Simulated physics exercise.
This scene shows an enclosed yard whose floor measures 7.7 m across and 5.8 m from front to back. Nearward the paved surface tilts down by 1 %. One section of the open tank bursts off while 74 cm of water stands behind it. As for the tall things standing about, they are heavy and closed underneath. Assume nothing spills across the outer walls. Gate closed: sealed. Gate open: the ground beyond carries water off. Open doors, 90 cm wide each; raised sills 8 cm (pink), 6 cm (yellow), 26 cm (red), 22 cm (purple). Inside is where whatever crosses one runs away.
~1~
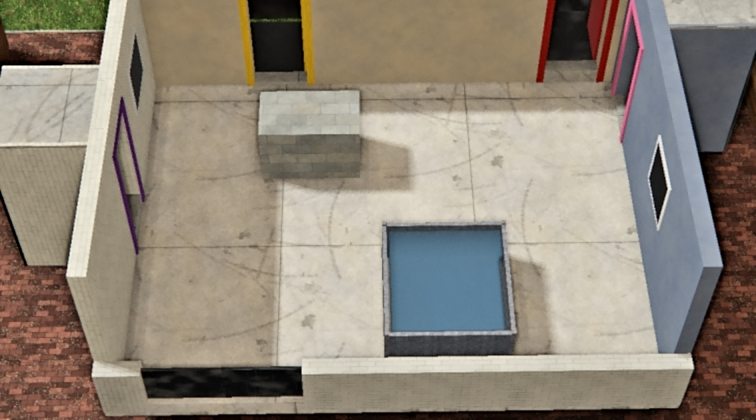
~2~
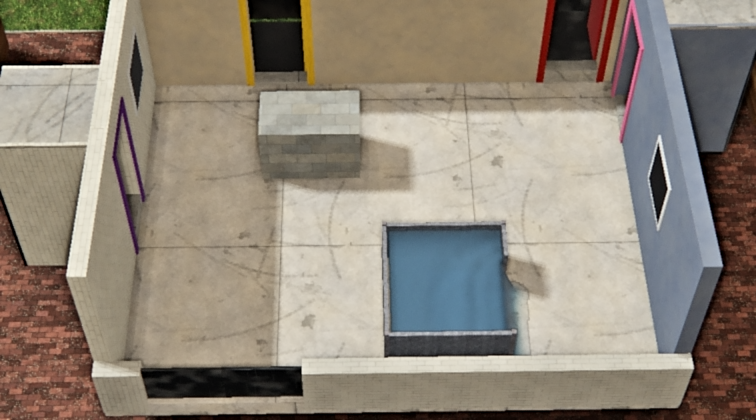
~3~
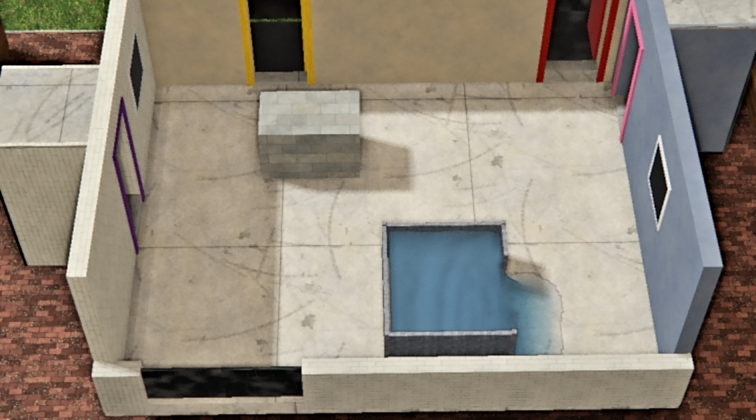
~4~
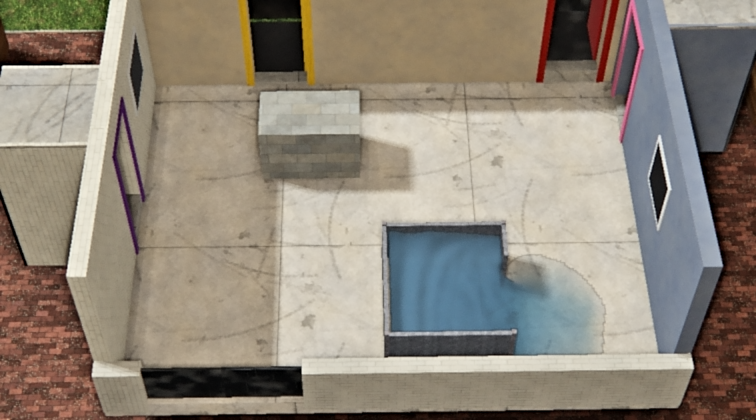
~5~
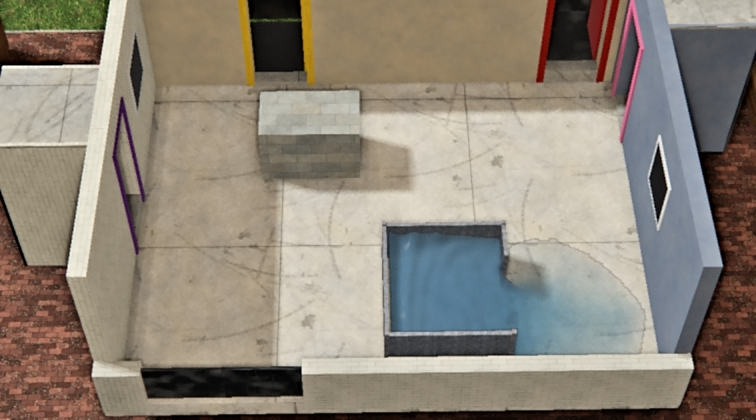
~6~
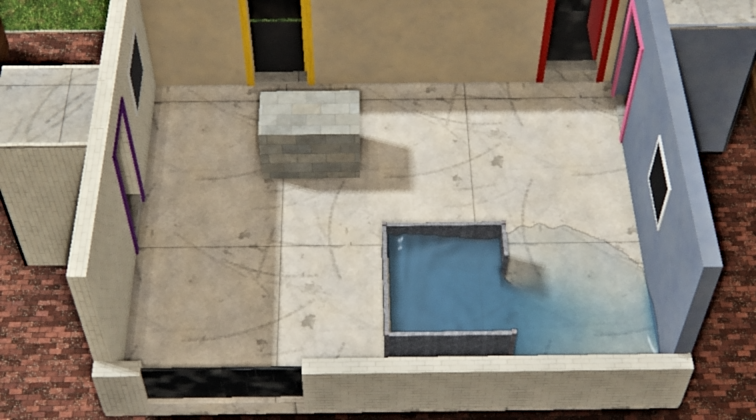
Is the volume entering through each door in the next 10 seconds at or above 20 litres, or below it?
Pink door: Beyond the limit. Yellow door: Short of the limit. Red door: Short of the limit. Purple door: Short of the limit.
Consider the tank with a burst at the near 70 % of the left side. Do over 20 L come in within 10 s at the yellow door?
Note: Yellow door, beyond the mark.
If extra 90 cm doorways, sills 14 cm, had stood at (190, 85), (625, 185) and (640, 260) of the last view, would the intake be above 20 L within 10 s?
In sequence the answers are less than that, less than that and more than that.
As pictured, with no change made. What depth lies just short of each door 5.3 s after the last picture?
Pink 12 cm, yellow 4 cm, red 15 cm, purple 0 cm.
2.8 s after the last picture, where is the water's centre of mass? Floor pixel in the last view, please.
About (535, 262).
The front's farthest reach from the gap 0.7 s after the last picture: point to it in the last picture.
I'd mark it close to (623, 193).
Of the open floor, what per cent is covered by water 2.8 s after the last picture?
Some 40 per cent of it.
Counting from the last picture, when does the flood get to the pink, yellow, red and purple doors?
Pink = 1.3 s, yellow = 3.8 s, red = 1.8 s, purple = 6.5 s.
Then, 0.7 s after the last picture water covers 15 % of the floor and is deepest (62 cm) near (653, 371); pink door not reached, yellow door not reached, red door not reached, purple door not reached.
Then, 1.5 s after the last picture water covers 20 % of the floor and is deepest (42 cm) near (651, 360); pink door 4 cm at the sill, 0 L in, yellow door not reached, red door not reached, purple door not reached.
Then, 2.8 s after the last picture water covers 40 % of the floor and is deepest (26 cm) near (594, 84); pink door 6 cm at the sill, 0 L in, yellow door not reached, red door 26 cm at the sill, 0 L in, purple door not reached.
Then, 5.3 s after the last picture water covers 65 % of the floor and is deepest (16 cm) near (598, 108); pink door 12 cm at the sill, 28 L in, yellow door 4 cm at the sill, 0 L in, red door 15 cm at the sill, 0 L in, purple door not reached.
Then, 9.3 s after the last picture water covers 95 % of the floor and is deepest (10 cm) near (164, 121); pink door 6 cm at the sill, 52 L in, yellow door 5 cm at the sill, 0 L in, red door 6 cm at the sill, 0 L in, purple door 4 cm at the sill, 0 L in.
